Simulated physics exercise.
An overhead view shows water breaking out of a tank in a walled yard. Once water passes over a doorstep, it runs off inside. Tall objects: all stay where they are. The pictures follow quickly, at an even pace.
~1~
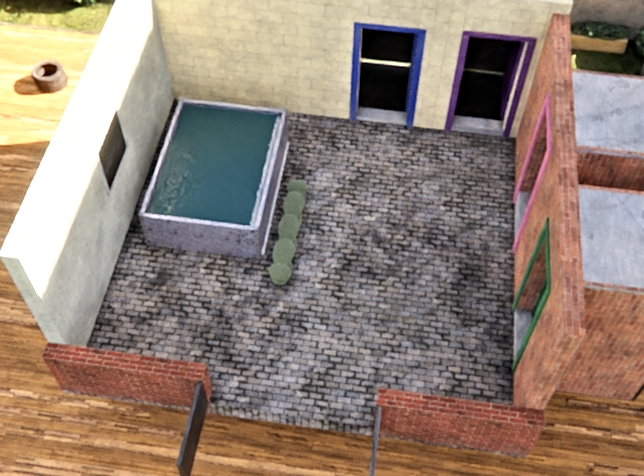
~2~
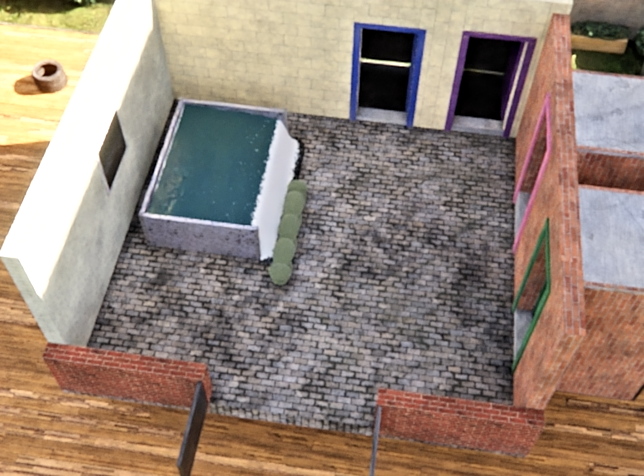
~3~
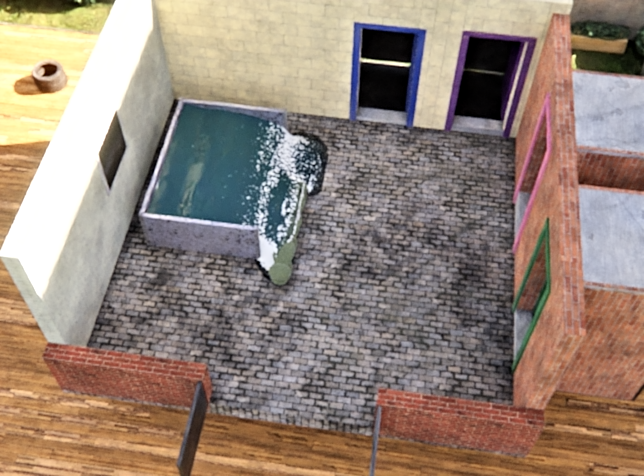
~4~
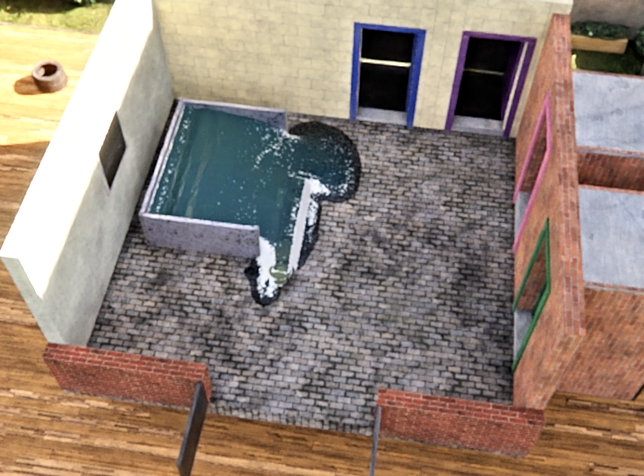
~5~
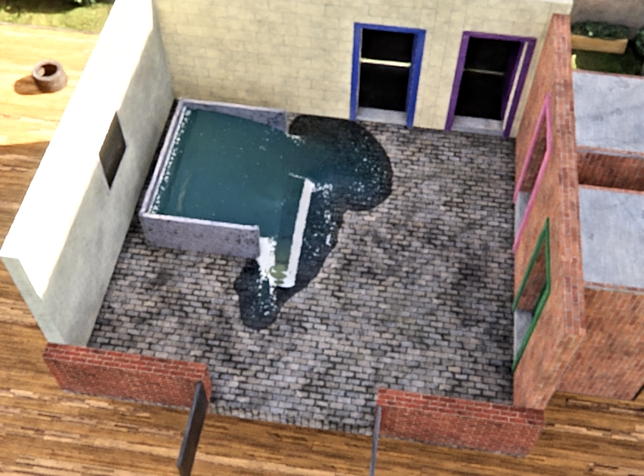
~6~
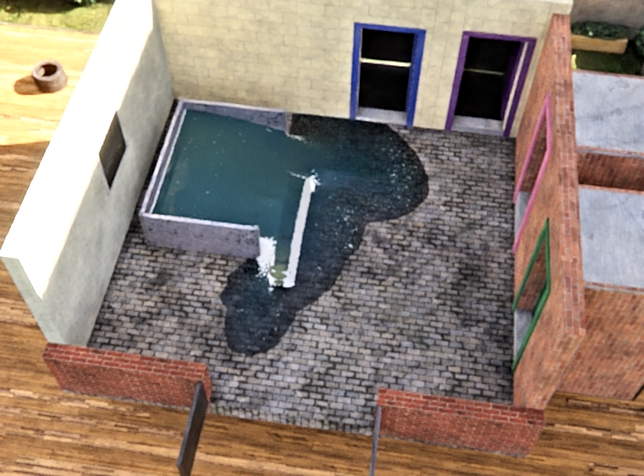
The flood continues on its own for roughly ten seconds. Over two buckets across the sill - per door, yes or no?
Green door no, blue door yes, purple door yes, pink door no.
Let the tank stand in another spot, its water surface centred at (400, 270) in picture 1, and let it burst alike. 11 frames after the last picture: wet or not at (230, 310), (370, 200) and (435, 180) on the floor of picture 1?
In order: Untouched, untouched, submerged.
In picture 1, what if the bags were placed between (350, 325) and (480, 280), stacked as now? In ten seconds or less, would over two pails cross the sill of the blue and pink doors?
Note: Blue door exceeds the threshold, pink door exceeds the threshold.
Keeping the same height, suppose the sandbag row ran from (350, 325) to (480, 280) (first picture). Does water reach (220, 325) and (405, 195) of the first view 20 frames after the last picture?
The first point is untouched and the second is soaked.
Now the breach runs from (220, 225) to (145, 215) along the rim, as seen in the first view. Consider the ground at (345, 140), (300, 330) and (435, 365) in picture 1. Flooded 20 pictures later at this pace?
Sequence: Spared / wetted / wetted.
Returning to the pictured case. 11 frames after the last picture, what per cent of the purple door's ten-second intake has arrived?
Roughly 5 percent.
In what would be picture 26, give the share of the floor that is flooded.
About 60 %.
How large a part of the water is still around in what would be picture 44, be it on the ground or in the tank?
Some 88 per cent.
A moment on, water covers 55 % of the floor; the green door not reached, the blue door under two buckets in, the purple door wet at the sill, nothing in, the pink door wet at the sill, nothing in.
Next, water covers 70 % of the floor; the green door not reached, the blue door over two buckets in, the purple door under two buckets in, the pink door wet at the sill, nothing in.
Then, water covers 60 % of the floor; the green door wet at the sill, nothing in, the blue door over two buckets in, the purple door over two buckets in, the pink door wet at the sill, nothing in.
Later, water covers 90 % of the floor; the green door wet at the sill, nothing in, the blue door far over two buckets in, the purple door over two buckets in, the pink door wet at the sill, nothing in.
In the end, water covers 95 % of the floor; the green door under two buckets in, the blue door far over two buckets in, the purple door over two buckets in, the pink door wet at the sill, nothing in.
